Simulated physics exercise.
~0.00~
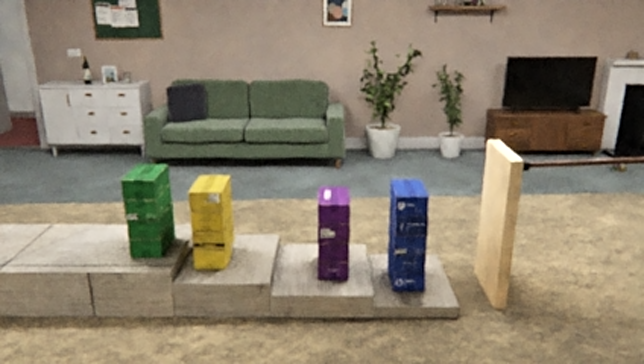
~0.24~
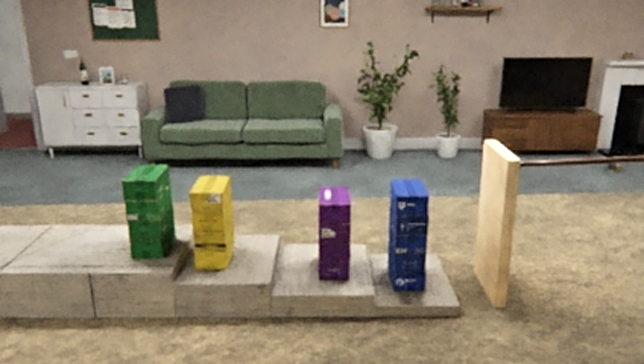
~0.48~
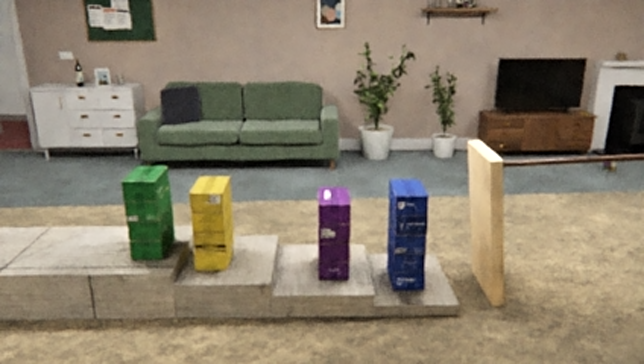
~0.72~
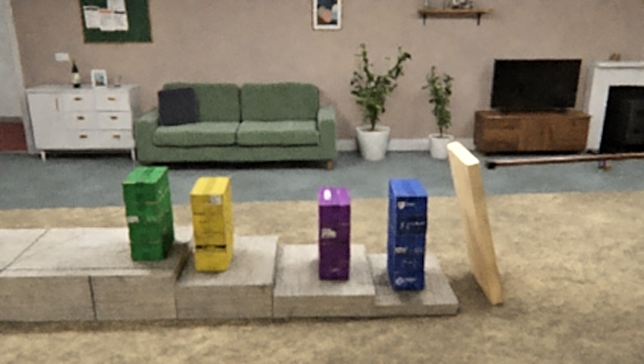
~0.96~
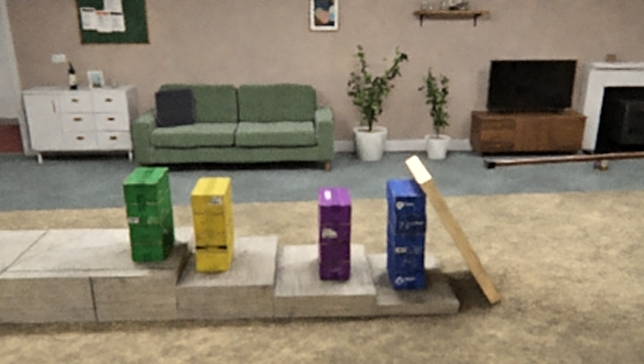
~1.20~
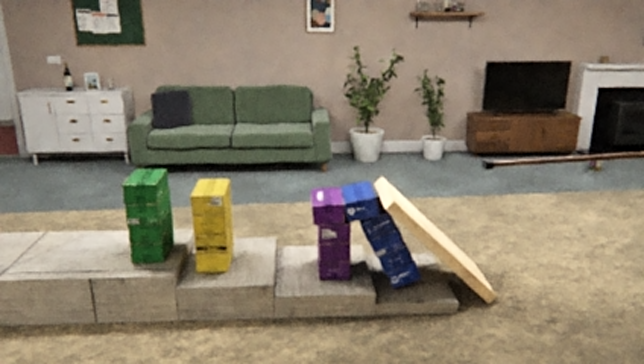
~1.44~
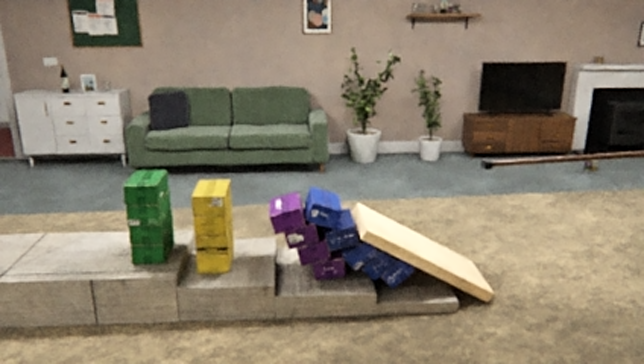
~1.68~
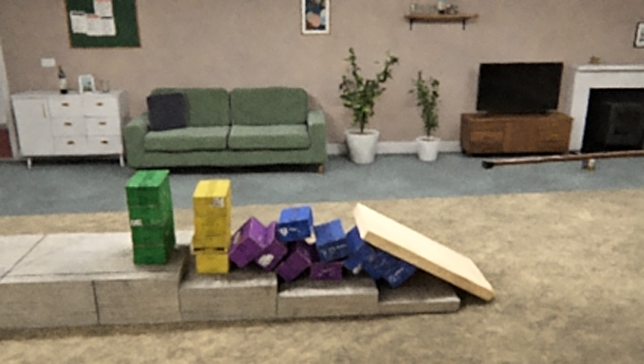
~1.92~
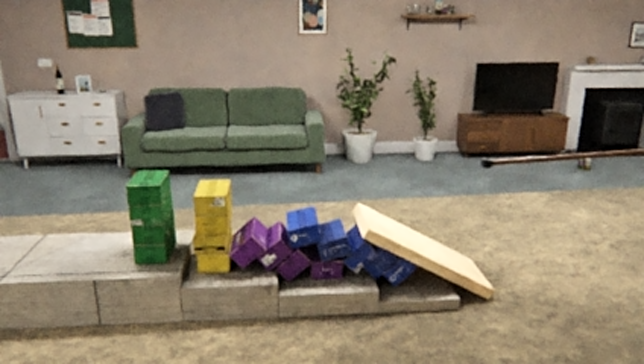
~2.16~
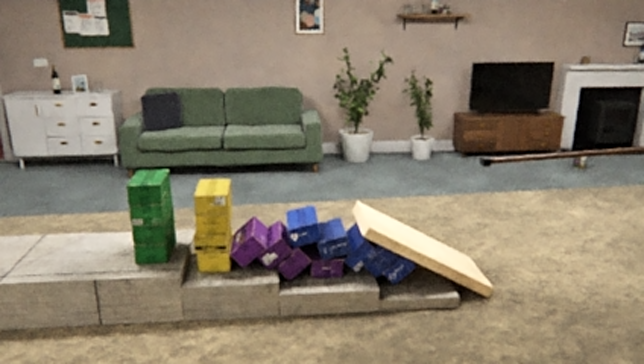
At the start, four tall piles of boxes, green, yellow, purple and blue, stand on steps that descend to the right in a living room, with a pale wooden board upright beyond the blue pile. The board tips left, slowly at first, and its top edge meets the blue pile. The blue boxes lean and slide into the purple pile, and both piles buckle and break apart to the left. The purple boxes tumble against the foot of the yellow pile. At the end, the board rests slanted on the heaped blue and purple boxes, while yellow and green still stand.
